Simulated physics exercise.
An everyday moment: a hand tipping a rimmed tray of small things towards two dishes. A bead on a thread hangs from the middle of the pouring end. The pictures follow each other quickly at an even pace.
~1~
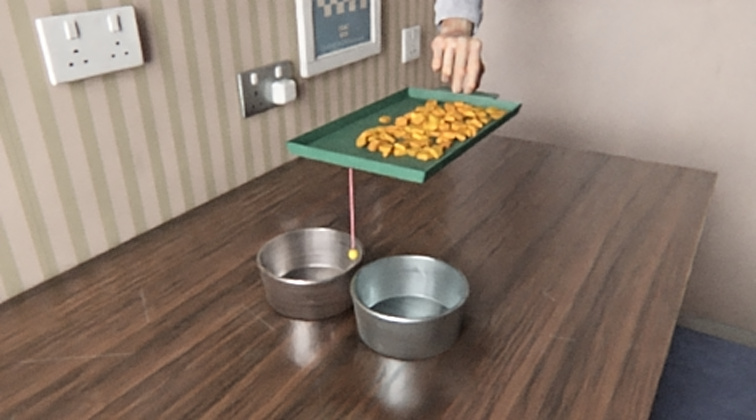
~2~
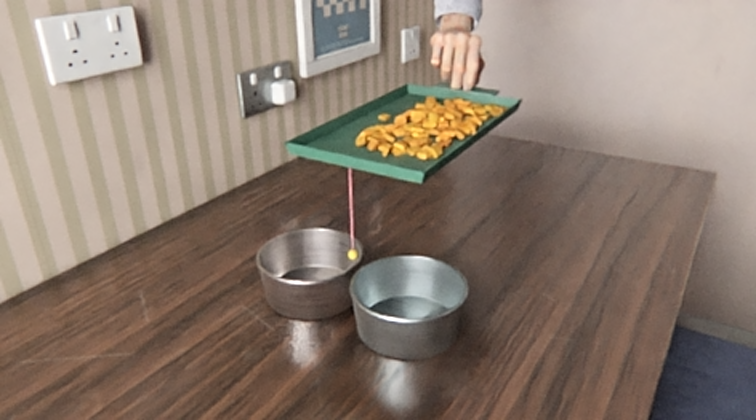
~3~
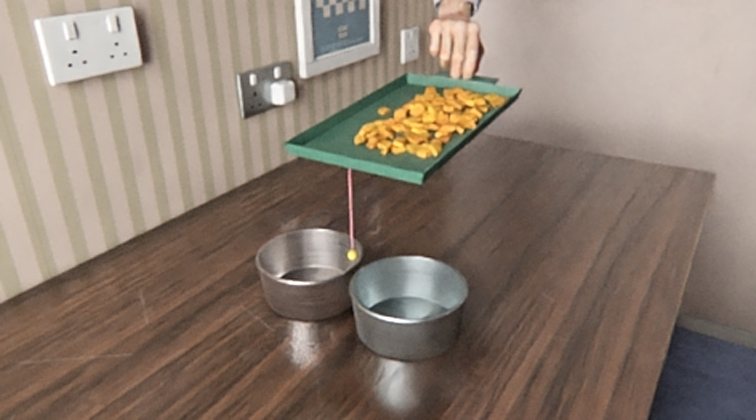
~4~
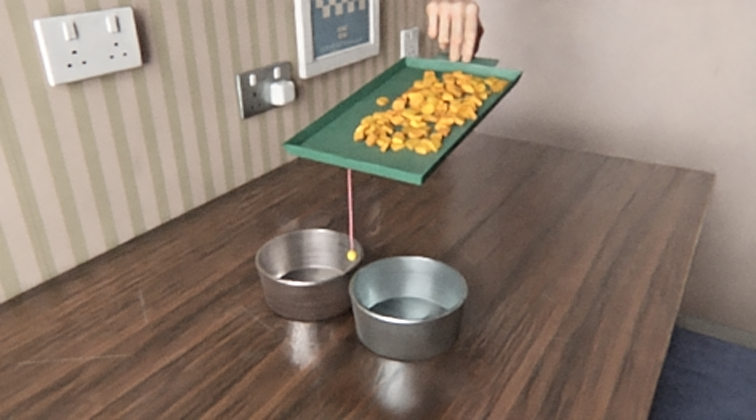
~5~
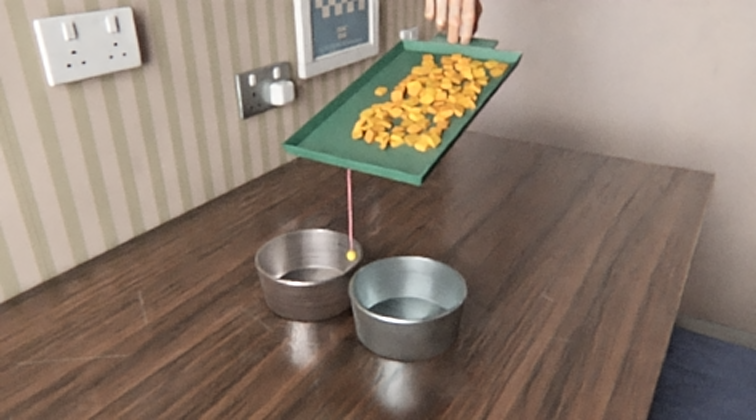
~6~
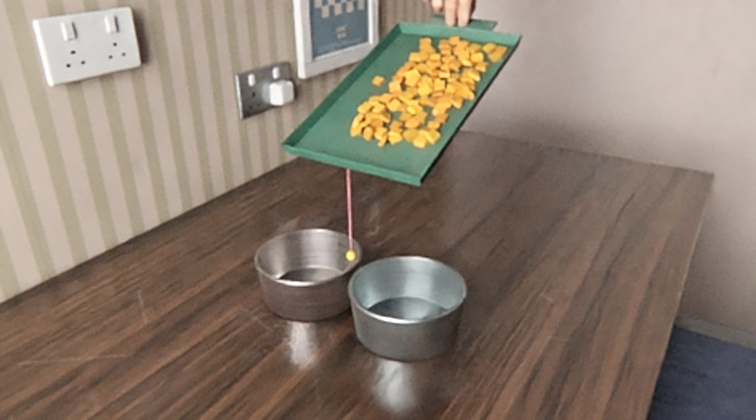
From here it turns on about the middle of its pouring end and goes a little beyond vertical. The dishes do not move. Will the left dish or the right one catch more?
More goes to the right-hand dish.
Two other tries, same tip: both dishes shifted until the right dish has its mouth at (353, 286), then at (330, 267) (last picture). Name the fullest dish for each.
First right, then the right one.
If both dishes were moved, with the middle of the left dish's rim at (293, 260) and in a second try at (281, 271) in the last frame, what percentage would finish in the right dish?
In turn 50 and 60 in a hundred.
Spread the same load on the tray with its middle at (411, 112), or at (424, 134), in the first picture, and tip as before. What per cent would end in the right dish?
The first gives 20 %, the second 40 %.
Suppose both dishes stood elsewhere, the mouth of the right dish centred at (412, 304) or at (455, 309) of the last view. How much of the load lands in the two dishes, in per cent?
Roughly 80 per cent, and 60 per cent.
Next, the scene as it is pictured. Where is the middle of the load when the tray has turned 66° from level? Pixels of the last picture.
Around (366, 153).
Shortly afterwards, tray tipped steeply; all but a few on the tray; a little in the air.
Next, tray tipped past a quarter turn; a little on the tray; near a quarter in the right dish; a little in the left dish; near a third outside both; a little in the air.
Some moments later, tray tipped past a quarter turn; near a third in the right dish; a little in the left dish; near half outside both.
In the end, tray tipped past a quarter turn; near a third in the right dish; a little in the left dish; near half outside both.
